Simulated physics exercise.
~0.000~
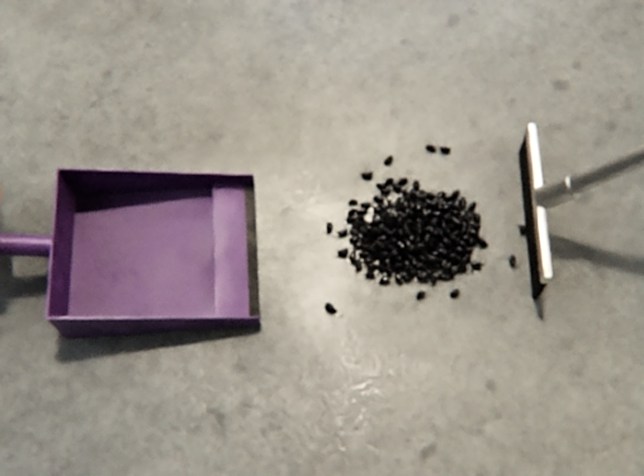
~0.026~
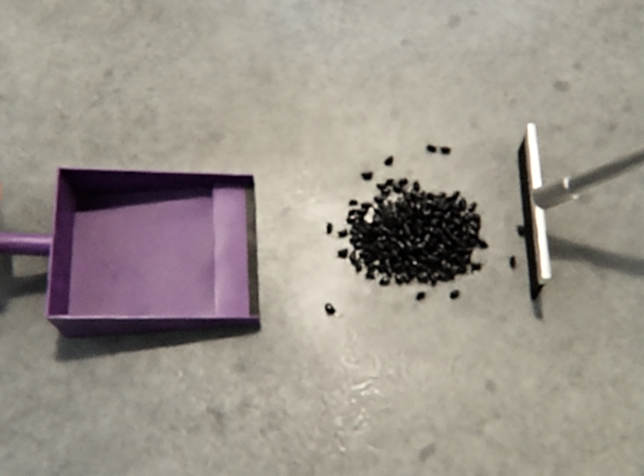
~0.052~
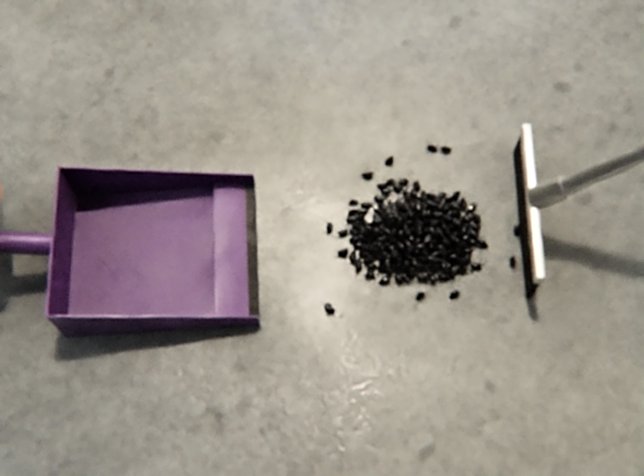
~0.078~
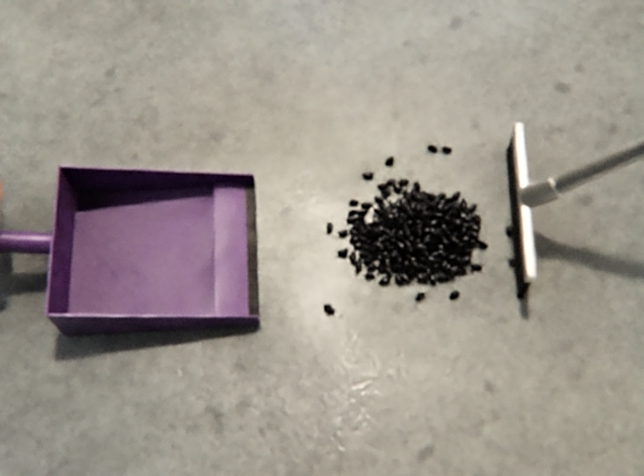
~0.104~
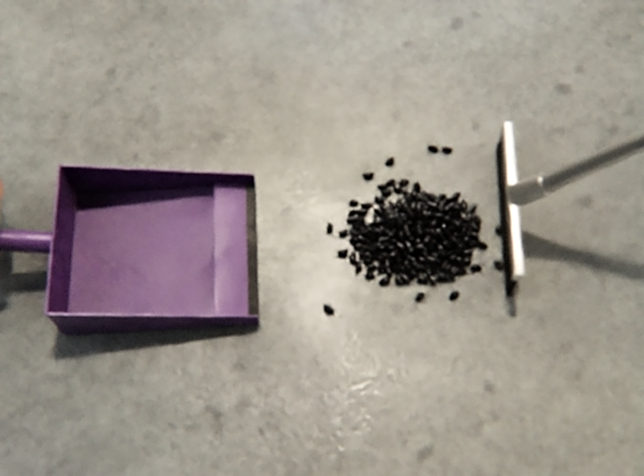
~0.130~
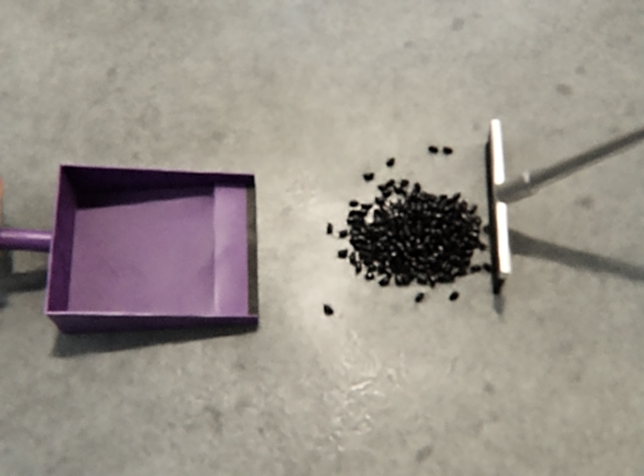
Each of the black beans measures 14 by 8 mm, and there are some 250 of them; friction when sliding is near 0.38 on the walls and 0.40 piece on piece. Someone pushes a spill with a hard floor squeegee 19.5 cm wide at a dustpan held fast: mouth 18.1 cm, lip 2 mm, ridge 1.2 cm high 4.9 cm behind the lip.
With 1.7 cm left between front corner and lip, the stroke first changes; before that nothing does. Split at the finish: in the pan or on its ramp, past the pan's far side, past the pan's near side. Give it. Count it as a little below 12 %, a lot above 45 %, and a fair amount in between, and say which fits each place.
Pan: A fair amount, far side: A fair amount, near side: A little.
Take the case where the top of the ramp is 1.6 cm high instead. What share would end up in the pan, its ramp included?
Estimated share: Around 30 in a hundred.
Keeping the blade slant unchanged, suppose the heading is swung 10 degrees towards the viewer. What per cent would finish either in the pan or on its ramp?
I'd put it at close to 45 percent.
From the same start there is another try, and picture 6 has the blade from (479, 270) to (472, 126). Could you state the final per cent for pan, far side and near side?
Pan 40 % / far 25 % / near 10 %.
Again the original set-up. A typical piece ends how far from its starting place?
I'd say near 20 cm.
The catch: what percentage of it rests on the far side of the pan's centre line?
Roughly 90 per cent.
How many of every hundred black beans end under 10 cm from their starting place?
15 %.
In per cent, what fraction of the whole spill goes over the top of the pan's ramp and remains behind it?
Something like 5 per cent of the whole.
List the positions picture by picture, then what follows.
In the first picture, blade from (546, 278) to (530, 132), moved 0.0 cm, 0 of the pieces shifted so far; middle of the pieces at (414, 230); pan at (147, 259).
In the second picture, blade from (544, 279) to (529, 132), moved 0.2 cm, 0 of the pieces shifted so far; middle of the pieces at (414, 231).
In the third picture, blade from (538, 278) to (525, 132), moved 0.8 cm, 1 of the pieces shifted so far; middle of the pieces at (414, 231).
In the fourth picture, blade from (530, 277) to (517, 131), moved 1.7 cm, 1 of the pieces shifted so far; middle of the pieces at (414, 231).
In the fifth picture, blade from (517, 276) to (506, 130), moved 3.1 cm, 3 of the pieces shifted so far; middle of the pieces at (414, 232).
In the sixth picture, blade from (504, 273) to (495, 128), moved 4.5 cm, 3 of the pieces shifted so far; middle of the pieces at (414, 232); pan at (148, 257). Its pace works out near 0.57 m/s, heading 16 degrees away from the viewer's side.
Then, at 0.36 s, middle of the blade 16 cm from the lip; 0 % over the lip, far side 10 %, near side 0 %.
After 0.52 s, middle of the blade 7 cm from the lip; 0 % over the lip, far side 20 %, near side 0 %.
After 0.80 s, middle of the blade 3 cm from the lip; 35 % over the lip, far side 25 %, near side 5 %.
In the end, at 2.6 s, pan 35 %, far side 25 %, near side 5 %, in front of the lip or behind the blade 35 %.
